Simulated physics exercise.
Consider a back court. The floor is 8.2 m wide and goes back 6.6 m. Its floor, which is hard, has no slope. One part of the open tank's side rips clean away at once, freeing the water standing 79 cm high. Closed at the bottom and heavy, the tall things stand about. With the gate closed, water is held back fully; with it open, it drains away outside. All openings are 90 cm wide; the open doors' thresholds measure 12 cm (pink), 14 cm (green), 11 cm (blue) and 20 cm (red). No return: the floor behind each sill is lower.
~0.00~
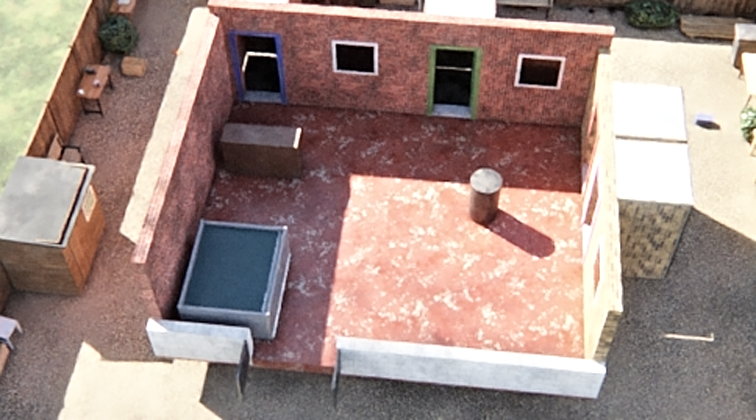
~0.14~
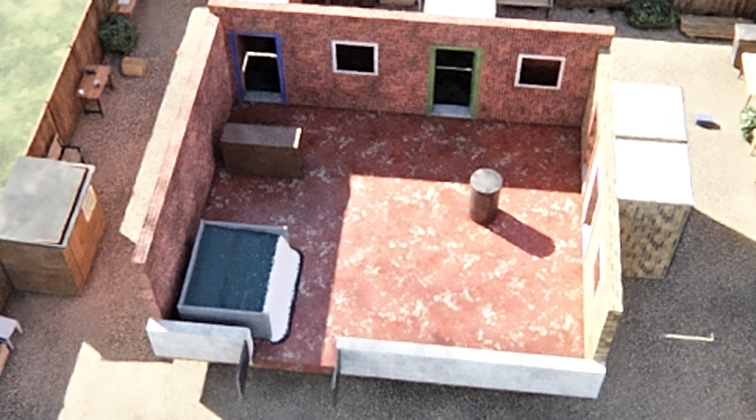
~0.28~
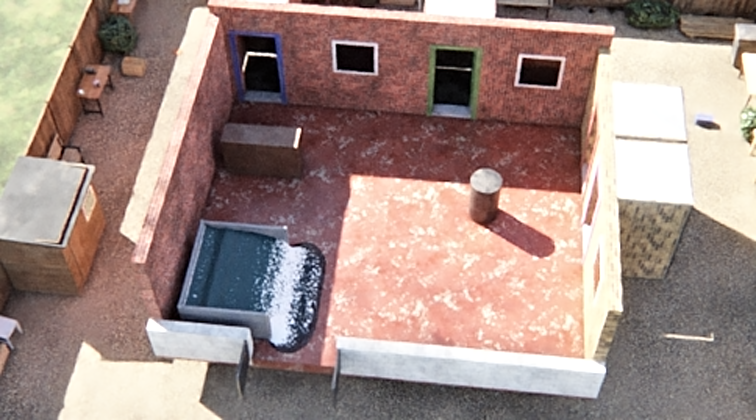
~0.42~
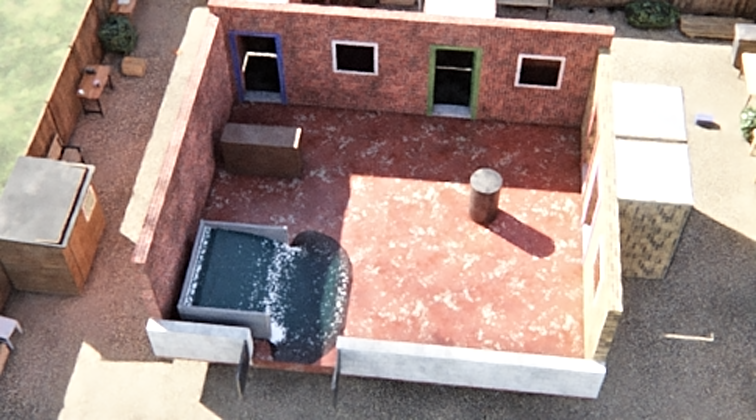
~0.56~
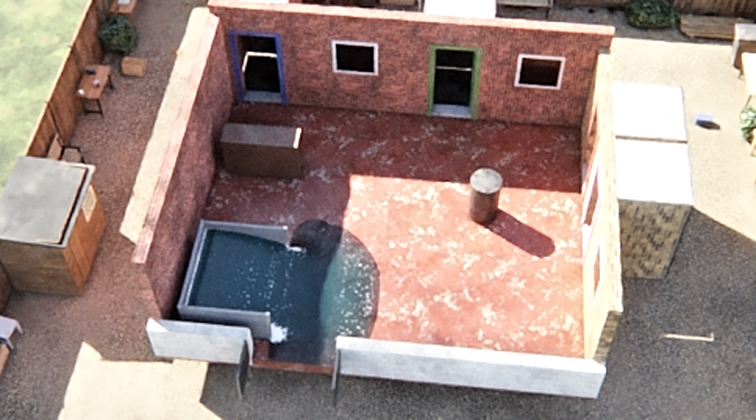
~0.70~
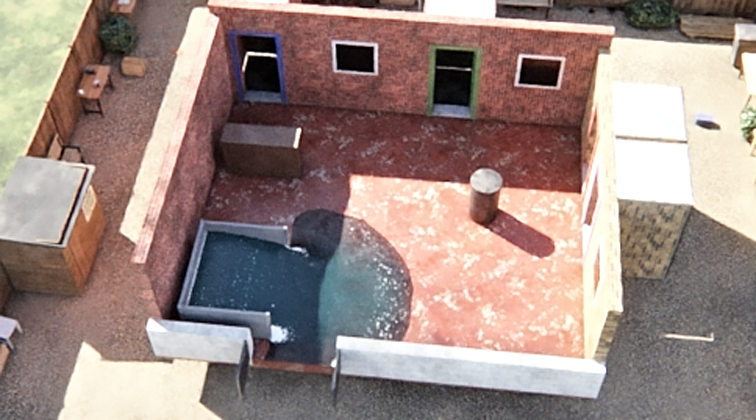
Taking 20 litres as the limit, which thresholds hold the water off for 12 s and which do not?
At the end, the pink door overshoots the limit. The green door undershoots the limit. The blue door undershoots the limit. The red door undershoots the limit.
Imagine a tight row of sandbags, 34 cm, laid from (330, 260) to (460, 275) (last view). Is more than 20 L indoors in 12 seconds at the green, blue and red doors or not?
In that case green gets no more than allowed, blue gets no more than allowed, red gets no more than allowed.
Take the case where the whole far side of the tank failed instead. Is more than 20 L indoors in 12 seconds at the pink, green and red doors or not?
So pink stays lower, green stays lower, red stays lower.
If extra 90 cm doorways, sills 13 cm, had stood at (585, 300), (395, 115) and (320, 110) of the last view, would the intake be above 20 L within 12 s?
First doorway gets there, second falls short, third falls short.
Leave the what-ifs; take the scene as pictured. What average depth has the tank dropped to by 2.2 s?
Average depth: About 18 cm.
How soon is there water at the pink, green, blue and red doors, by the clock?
The front reaches pink at 2.2 s, green at 3.6 s, blue at 8.5 s, red at 2.8 s.
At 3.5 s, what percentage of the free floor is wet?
Roughly 60 percent.
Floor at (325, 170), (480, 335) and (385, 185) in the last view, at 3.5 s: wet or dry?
Untouched, soaked, soaked.
After 1.4 s water covers 35 % of the floor and is deepest (26 cm) near (285, 311); pink door not reached, green door not reached, blue door not reached, red door not reached.
After 2.2 s water covers 50 % of the floor and is deepest (42 cm) near (584, 371); pink door 11 cm at the sill, 0 L in, green door not reached, blue door not reached, red door not reached.
After 3.5 s water covers 60 % of the floor and is deepest (27 cm) near (555, 376); pink door 21 cm at the sill, 36 L in, green door not reached, blue door not reached, red door 8 cm at the sill, 0 L in.
After 7.0 s water covers 65 % of the floor and is deepest (15 cm) near (548, 169); pink door 7 cm at the sill, 60 L in, green door 10 cm at the sill, 0 L in, blue door not reached, red door 8 cm at the sill, 0 L in.
After 12.0 s water covers 95 % of the floor and is deepest (12 cm) near (286, 107); pink door 6 cm at the sill, 60 L in, green door 4 cm at the sill, 0 L in, blue door 12 cm at the sill, 1 L in, red door 6 cm at the sill, 0 L in.
